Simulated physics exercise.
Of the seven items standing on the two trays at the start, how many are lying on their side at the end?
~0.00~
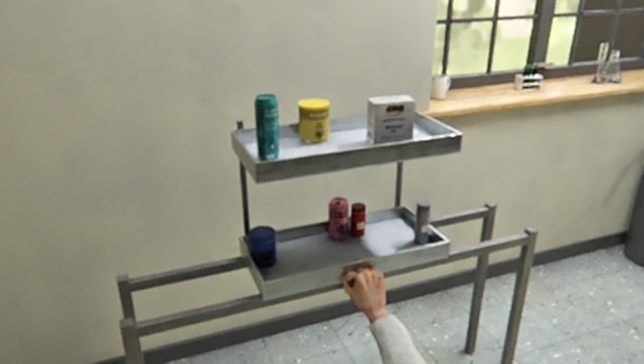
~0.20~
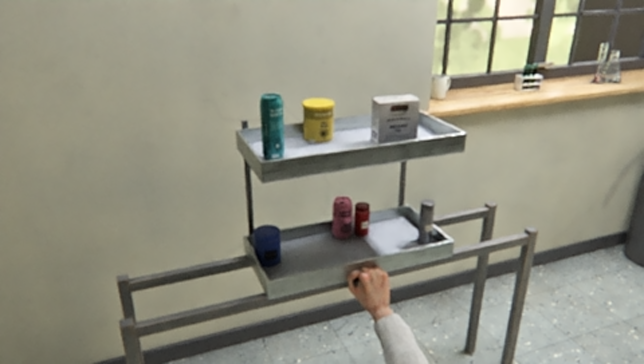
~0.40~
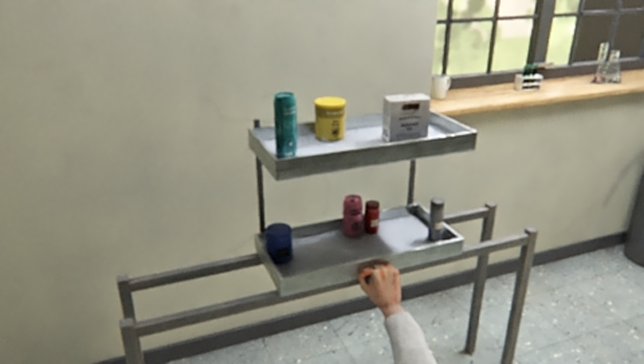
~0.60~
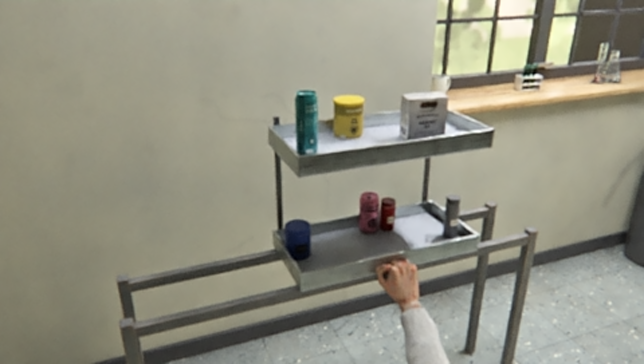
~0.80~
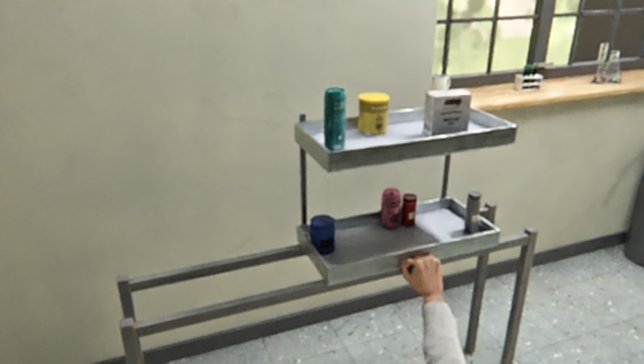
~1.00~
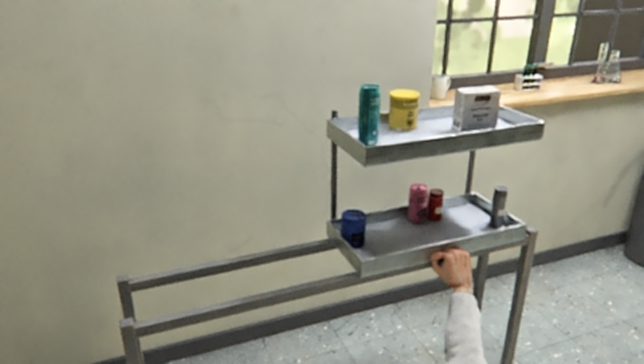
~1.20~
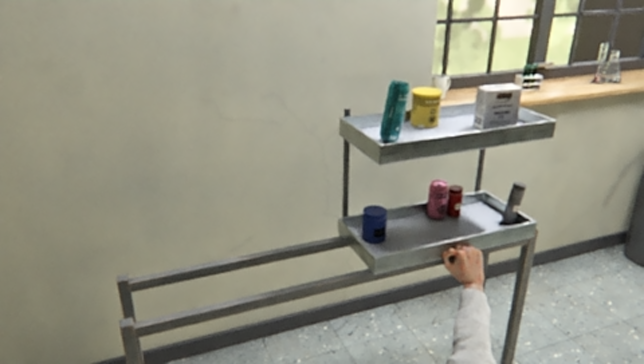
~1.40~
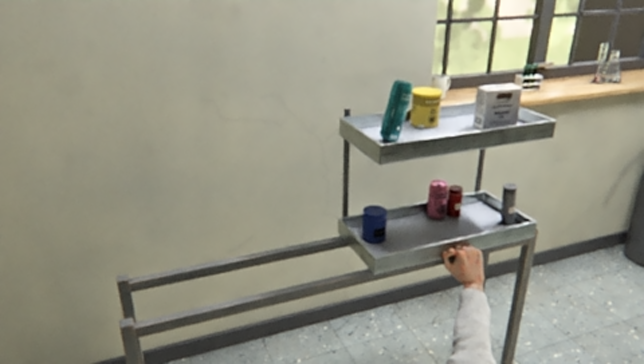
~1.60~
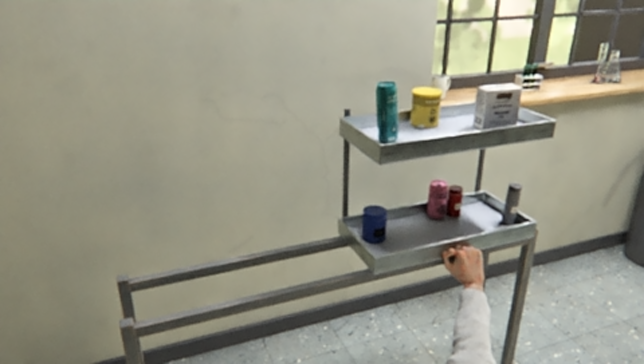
None of the seven items is lying on its side at the end.
